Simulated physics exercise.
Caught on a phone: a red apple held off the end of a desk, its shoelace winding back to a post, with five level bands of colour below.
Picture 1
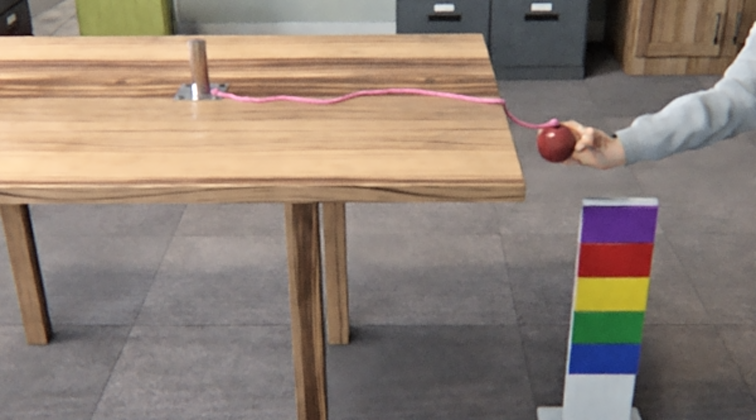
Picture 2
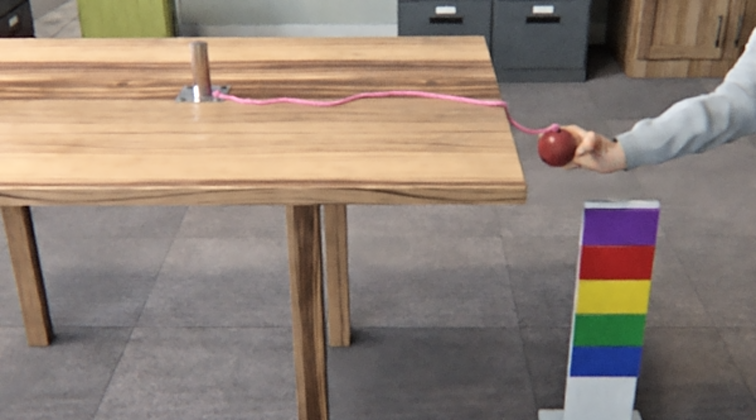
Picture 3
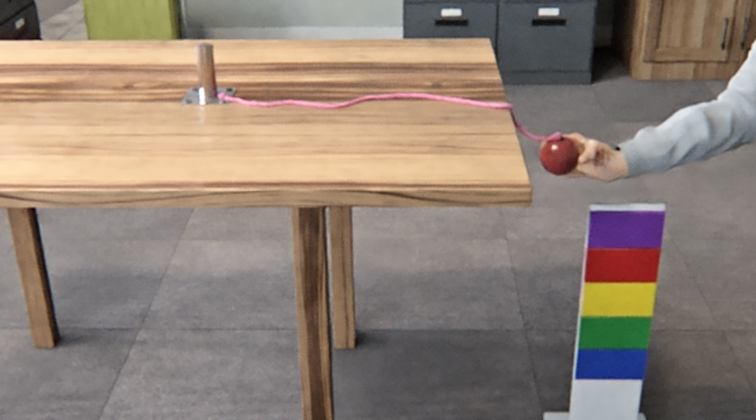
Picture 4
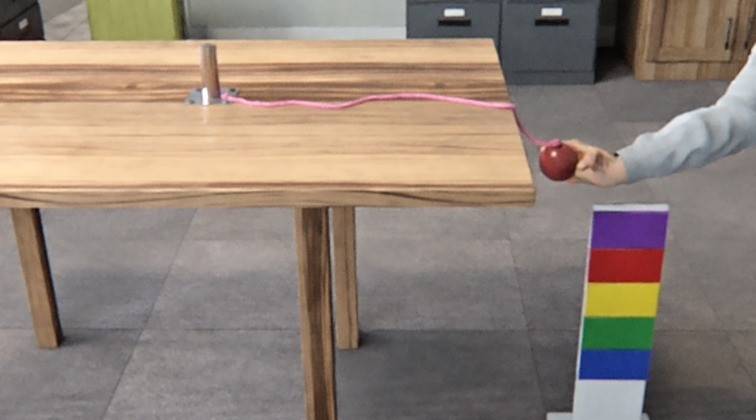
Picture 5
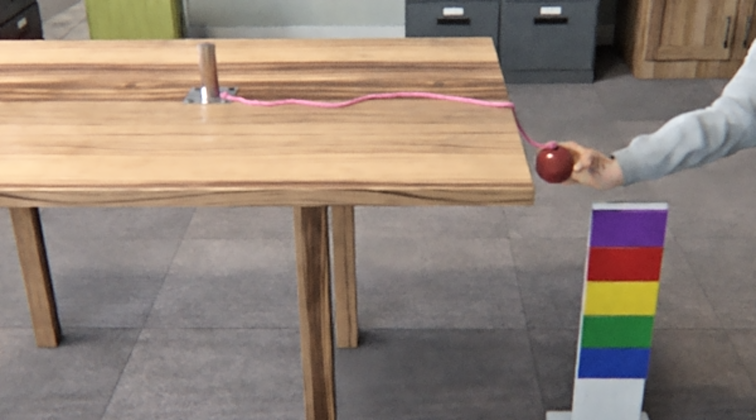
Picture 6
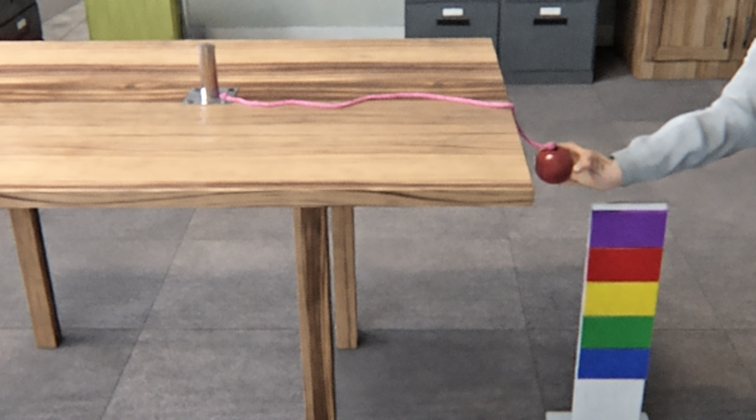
A hand holds a red ball on a pink cord beside a table, lowering it slightly.
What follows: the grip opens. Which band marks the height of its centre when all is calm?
The shoelace holds its middle at purple.
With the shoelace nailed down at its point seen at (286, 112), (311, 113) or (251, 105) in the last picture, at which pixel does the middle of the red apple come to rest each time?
The places are (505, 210), (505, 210) and (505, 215).
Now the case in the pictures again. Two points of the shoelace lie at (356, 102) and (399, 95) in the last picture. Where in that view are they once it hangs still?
About (386, 100), and the other about (434, 102).
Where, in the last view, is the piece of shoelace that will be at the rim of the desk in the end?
At (470, 102), roughly.
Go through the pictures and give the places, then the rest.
Red apple (557, 143); purple (619, 226); red (616, 261); yellow (612, 296); green (608, 329); blue (605, 360), in the first picture.
Red apple (557, 148); shoelace through (241, 101) (294, 101) (359, 97) (425, 95) (495, 104), in the second picture.
Red apple (560, 156), in the third picture.
Red apple (559, 162); shoelace through (250, 104) (302, 103) (368, 99) (433, 97) (504, 107), in the fourth picture.
Red apple (555, 164), in the fifth picture.
Red apple (555, 165); shoelace through (248, 103) (301, 103) (366, 99) (432, 97) (503, 106), in the sixth picture.
Early on, apple near (481, 214); level with purple.
Midway, apple near (509, 224); level with purple.
Finally, apple near (501, 224); level with purple. At purple.
